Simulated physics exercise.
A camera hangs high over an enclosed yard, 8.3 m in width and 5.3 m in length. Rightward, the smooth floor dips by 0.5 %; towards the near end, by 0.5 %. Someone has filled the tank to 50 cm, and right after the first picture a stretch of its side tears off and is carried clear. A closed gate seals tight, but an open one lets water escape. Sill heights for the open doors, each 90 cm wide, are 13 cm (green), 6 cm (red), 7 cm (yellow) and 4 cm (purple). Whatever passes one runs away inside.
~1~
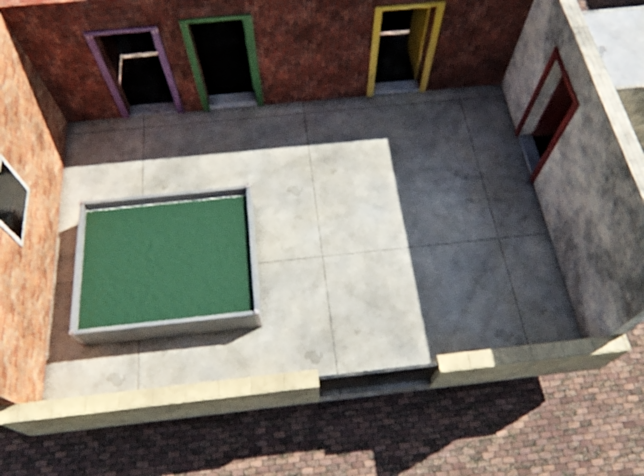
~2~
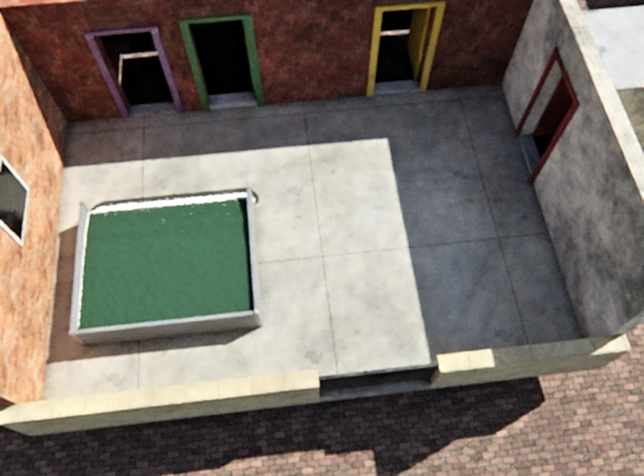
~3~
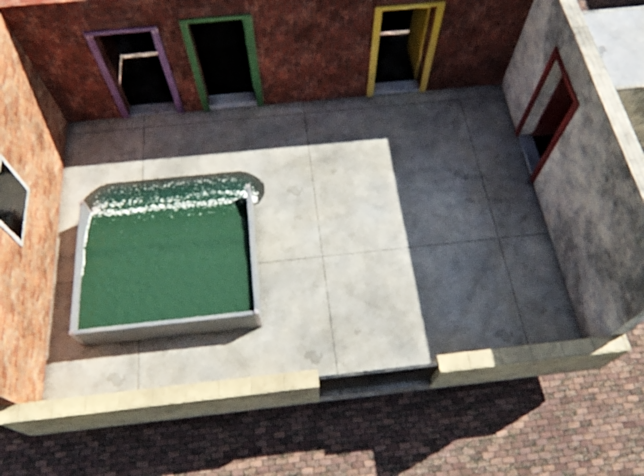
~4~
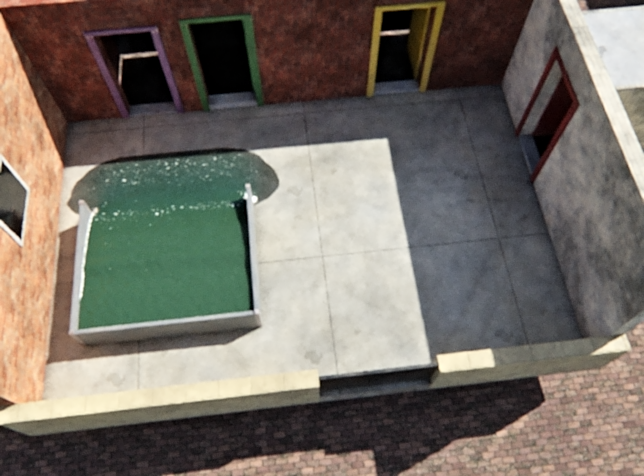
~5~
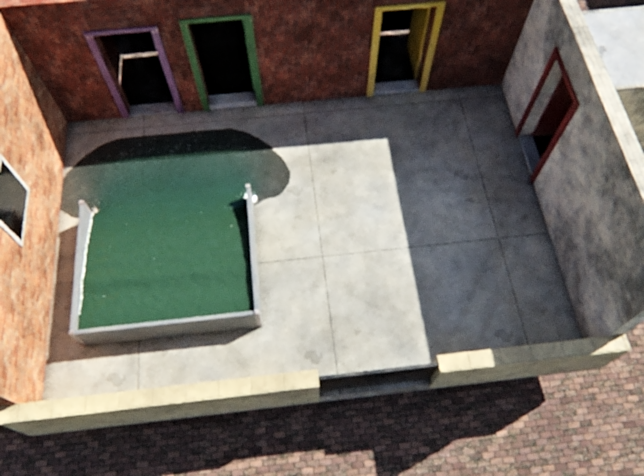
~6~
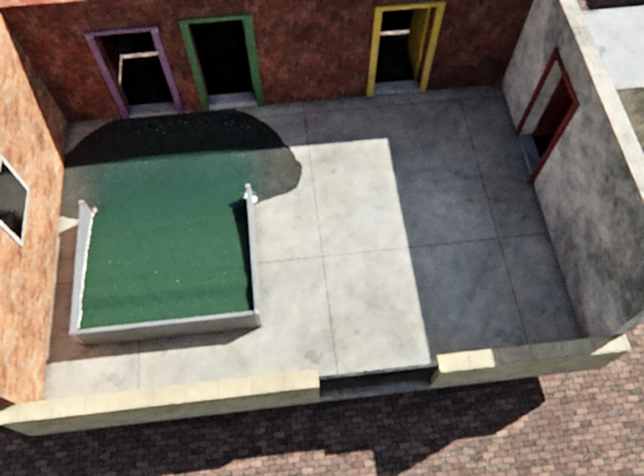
At first, a rectangular tank of green water sits still in a walled yard with purple, green, yellow and red doorways. Then its far side is gone and water pours out in a foaming band, spreading across the pale floor in a widening dark, rounded sheet toward the purple and green doorways.
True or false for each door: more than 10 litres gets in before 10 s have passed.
Green door true, red door true, yellow door false, purple door true.
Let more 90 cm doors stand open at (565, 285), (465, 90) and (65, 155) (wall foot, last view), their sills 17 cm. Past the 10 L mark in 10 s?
Note, doorways in listed order: Stays short, stays short, goes beyond.
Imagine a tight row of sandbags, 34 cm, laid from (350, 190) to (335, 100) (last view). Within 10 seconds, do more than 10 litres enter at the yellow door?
Then, for the yellow door, it's lower.
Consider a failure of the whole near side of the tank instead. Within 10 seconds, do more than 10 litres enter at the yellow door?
Then the yellow door ends up within bounds.
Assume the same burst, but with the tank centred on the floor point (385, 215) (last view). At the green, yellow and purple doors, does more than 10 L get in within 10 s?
Result - green door does not exceed it, yellow door exceeds it, purple door does not exceed it.
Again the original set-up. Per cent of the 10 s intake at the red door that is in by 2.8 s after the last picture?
Roughly 0%.
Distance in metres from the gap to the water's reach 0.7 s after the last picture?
About 3.2 m.
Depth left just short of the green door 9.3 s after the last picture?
Reading: Close to 4.0 cm.
Then, 0.7 s after the last picture water covers 25 % of the floor and is deepest (32 cm) near (185, 117); green door 26 cm at the sill, 21 L in, red door not reached, yellow door not reached, purple door 21 cm at the sill, 77 L in.
Then, 1.5 s after the last picture water covers 25 % of the floor and is deepest (32 cm) near (127, 130); green door 28 cm at the sill, 74 L in, red door not reached, yellow door 1 cm at the sill, 0 L in, purple door 29 cm at the sill, 228 L in.
Then, 2.8 s after the last picture water covers 40 % of the floor and is deepest (22 cm) near (185, 117); green door 20 cm at the sill, 141 L in, red door not reached, yellow door 6 cm at the sill, 0 L in, purple door 20 cm at the sill, 441 L in.
Then, 5.3 s after the last picture water covers 70 % of the floor and is deepest (16 cm) near (42, 413); green door 8 cm at the sill, 155 L in, red door 10 cm at the sill, 22 L in, yellow door 4 cm at the sill, 0 L in, purple door 9 cm at the sill, 563 L in.
Then, 9.3 s after the last picture water covers 90 % of the floor and is deepest (13 cm) near (587, 350); green door 4 cm at the sill, 155 L in, red door 8 cm at the sill, 49 L in, yellow door 3 cm at the sill, 0 L in, purple door 4 cm at the sill, 584 L in.
